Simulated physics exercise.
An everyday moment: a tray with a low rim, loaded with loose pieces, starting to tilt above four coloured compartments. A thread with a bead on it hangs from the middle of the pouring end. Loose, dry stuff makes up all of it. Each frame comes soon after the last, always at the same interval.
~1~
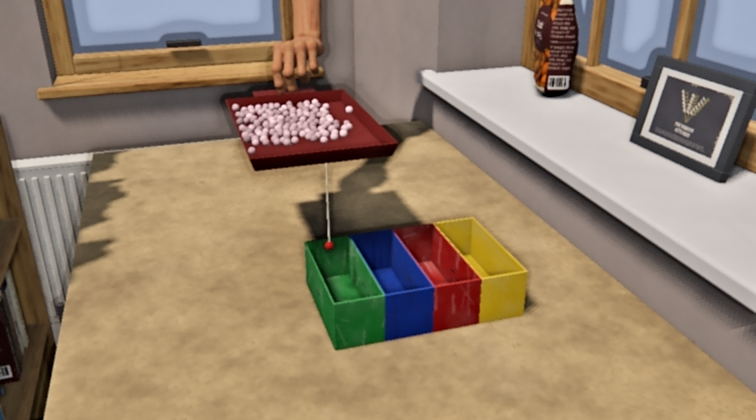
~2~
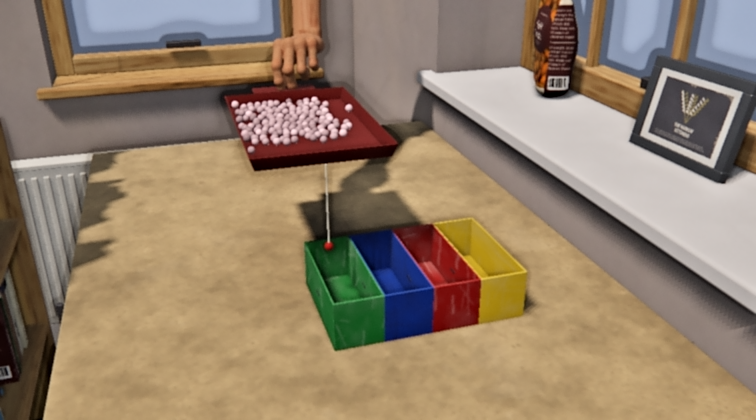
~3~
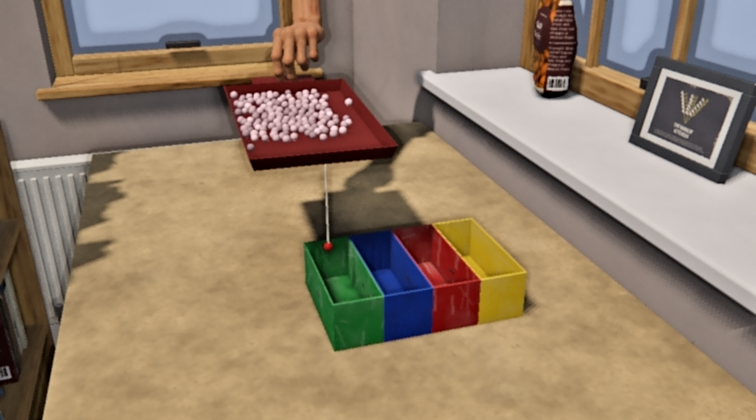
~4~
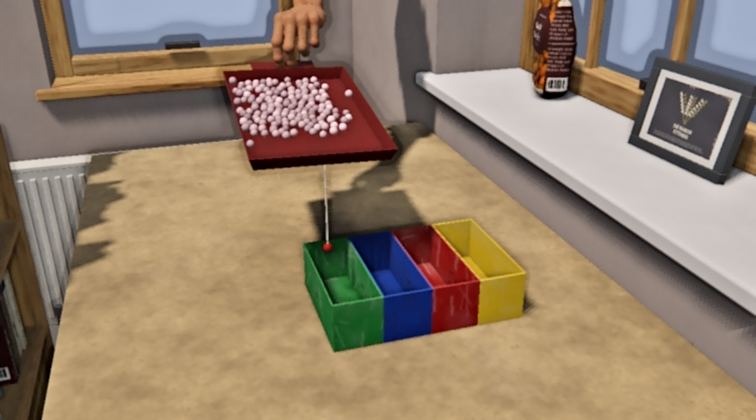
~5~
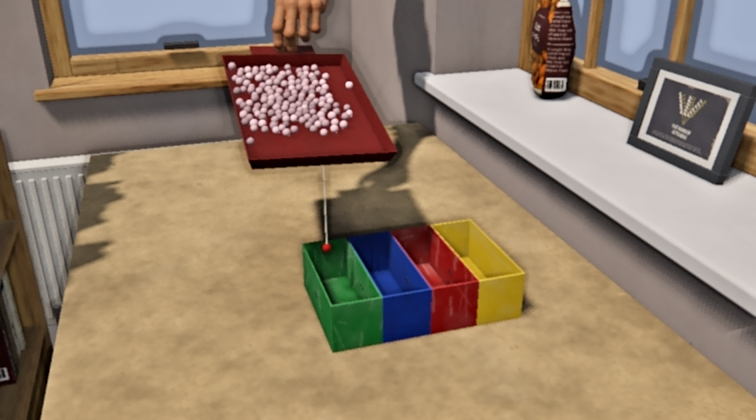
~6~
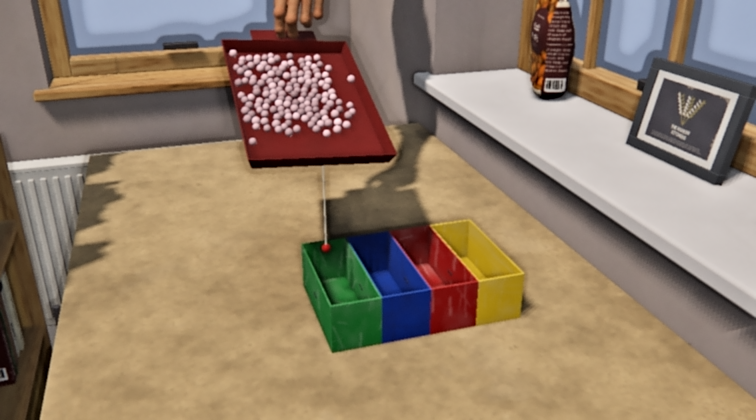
A tabletop with a mottled tan surface stands in a room corner beside wooden-framed windows, seen from above at an angle by a nearly still camera. A hand holds a dark red tray of small pale pink balls above four joined compartments, green, blue, red and yellow from left to right, while a red bead hangs on a thread. The hand raises the tray's far end, steepening its tilt, and the balls shift slightly.
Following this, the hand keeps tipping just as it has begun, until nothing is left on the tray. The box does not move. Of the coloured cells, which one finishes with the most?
The blue cell finishes with the most.
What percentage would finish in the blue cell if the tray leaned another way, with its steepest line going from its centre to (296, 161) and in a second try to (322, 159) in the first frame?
In turn some 0 and 20 per cent.
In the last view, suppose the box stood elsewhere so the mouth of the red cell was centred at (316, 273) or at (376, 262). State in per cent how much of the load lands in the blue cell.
Roughly 0 % and 20 %.
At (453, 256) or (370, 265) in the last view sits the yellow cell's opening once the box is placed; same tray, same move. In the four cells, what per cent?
Result, in turn: 100 %, 60 %.
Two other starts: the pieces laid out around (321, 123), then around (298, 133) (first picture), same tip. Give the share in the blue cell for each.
You'd see roughly 50 per cent first and roughly 50 per cent second.
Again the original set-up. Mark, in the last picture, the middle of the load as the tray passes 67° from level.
The load's middle is around (375, 221).
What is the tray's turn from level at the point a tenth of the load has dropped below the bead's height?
That happens at around 60°.
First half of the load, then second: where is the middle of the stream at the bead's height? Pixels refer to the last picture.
Early half (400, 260), late half (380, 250).
Just after the last frame, tray tipped steeply; roughly a third on the tray; roughly a quarter in the blue cell; about a tenth in the red cell; about a tenth in the green cell; roughly a quarter falling or outside the box.
A moment on, tray tipped past a quarter turn; roughly half in the blue cell; roughly a quarter in the green cell; about a tenth in the red cell; about a tenth falling or outside the box.
Further on, tray tipped past a quarter turn; roughly half in the blue cell; roughly a quarter in the green cell; about a tenth in the red cell; just a few in the yellow cell; about a tenth falling or outside the box.
When it is over, tray tipped past a quarter turn; roughly half in the blue cell; roughly a quarter in the green cell; about a tenth in the red cell; just a few in the yellow cell; about a tenth outside the box.
